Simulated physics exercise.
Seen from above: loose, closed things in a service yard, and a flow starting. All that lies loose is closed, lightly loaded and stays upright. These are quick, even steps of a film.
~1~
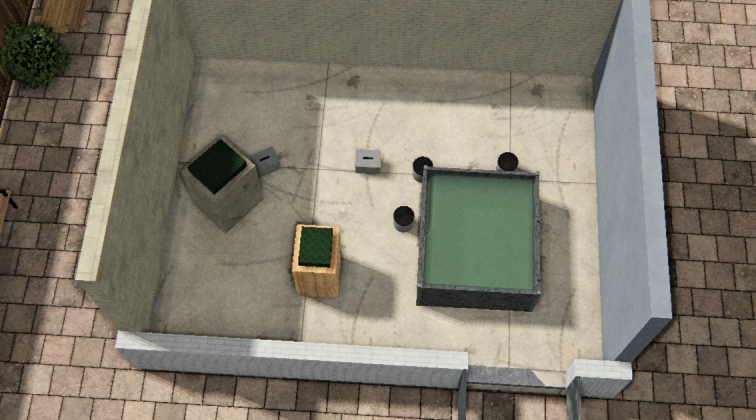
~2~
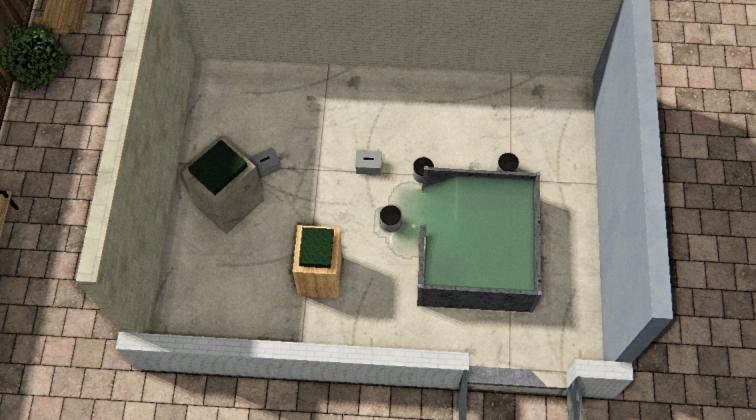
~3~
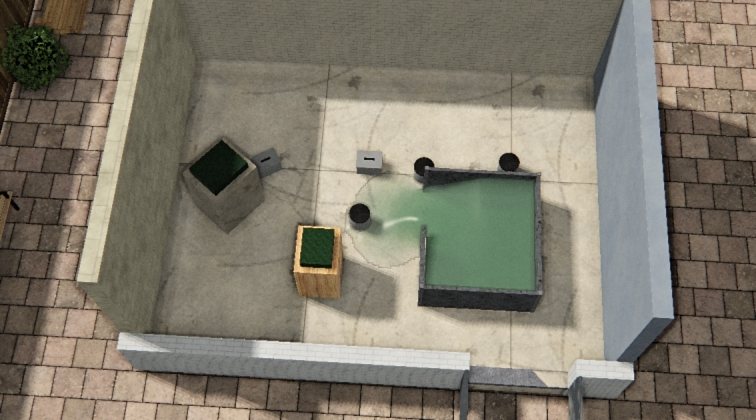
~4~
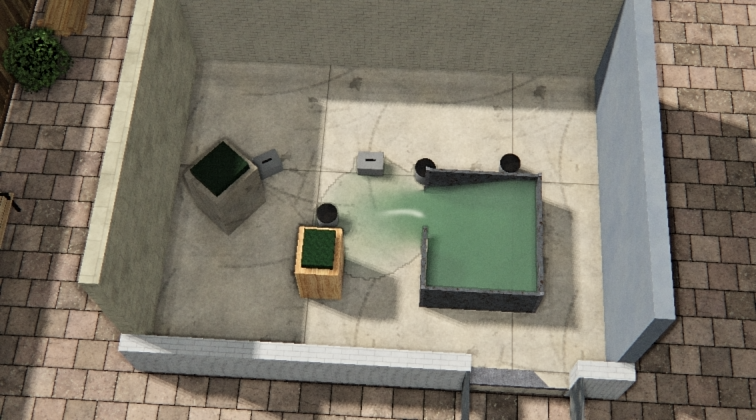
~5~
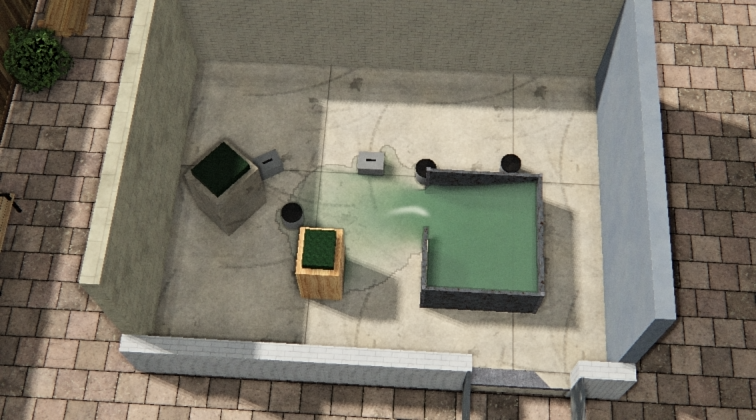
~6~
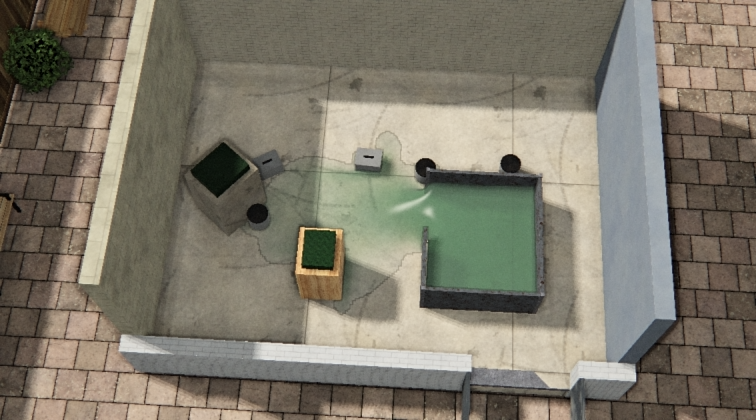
In a walled yard seen from above, green water poured out through a gap in the left side of a square tank, pushing a small dark pail steadily leftward across the ground past a wooden planter.
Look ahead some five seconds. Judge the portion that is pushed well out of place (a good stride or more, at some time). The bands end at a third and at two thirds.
That comes to from one to two thirds.
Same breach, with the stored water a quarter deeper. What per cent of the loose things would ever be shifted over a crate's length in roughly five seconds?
I make it 60 per cent.
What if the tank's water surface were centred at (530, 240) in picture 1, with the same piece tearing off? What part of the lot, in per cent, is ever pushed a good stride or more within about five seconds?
Near 80 in a hundred.
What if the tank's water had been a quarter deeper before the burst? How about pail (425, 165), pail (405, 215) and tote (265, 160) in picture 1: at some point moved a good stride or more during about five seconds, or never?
In that order: No, yes, pushed that far.
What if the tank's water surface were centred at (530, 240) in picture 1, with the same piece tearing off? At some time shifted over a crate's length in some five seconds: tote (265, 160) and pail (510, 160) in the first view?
In turn: Moved that far, under that.
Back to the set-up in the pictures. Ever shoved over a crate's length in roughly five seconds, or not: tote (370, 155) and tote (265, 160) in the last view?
One after the other: Swept aside, swept aside.
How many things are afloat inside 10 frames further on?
That makes 1.
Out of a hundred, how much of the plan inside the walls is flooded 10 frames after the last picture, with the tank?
Near 55 in a hundred.
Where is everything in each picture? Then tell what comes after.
The first frame shows a pail at (404, 215) rests on the ground; a tote at (368, 158) rests on the ground; 0 of 5 have shifted.
The second frame shows a pail at (391, 215), on the bottom, close to its start; a tote at (369, 159), on the bottom; 1 of 5 have shifted.
The third frame shows a pail at (360, 213), on the bottom, a stride from its start; a tote at (370, 159), on the bottom; 1 of 5 have shifted.
The fourth frame shows a pail at (327, 213), on the bottom, a stride from its start; a tote at (371, 160), on the bottom; 1 of 5 have shifted.
The fifth frame shows a pail at (292, 212), on the bottom, far from its start; a tote at (371, 160), on the bottom; 1 of 5 have shifted.
The sixth frame shows a pail at (258, 213), on the bottom, far from its start; a tote at (369, 157), on the bottom, close to its start; 2 of 5 have shifted.
A moment on, 2 of 5 are well off their spots; 1 afloat.
Next, 3 of 5 are well off their spots; 1 afloat.
Later, 3 of 5 are well off their spots; 3 afloat.
In the end, 3 of 5 are well off their spots, and 3 have been at some point; 1 afloat.
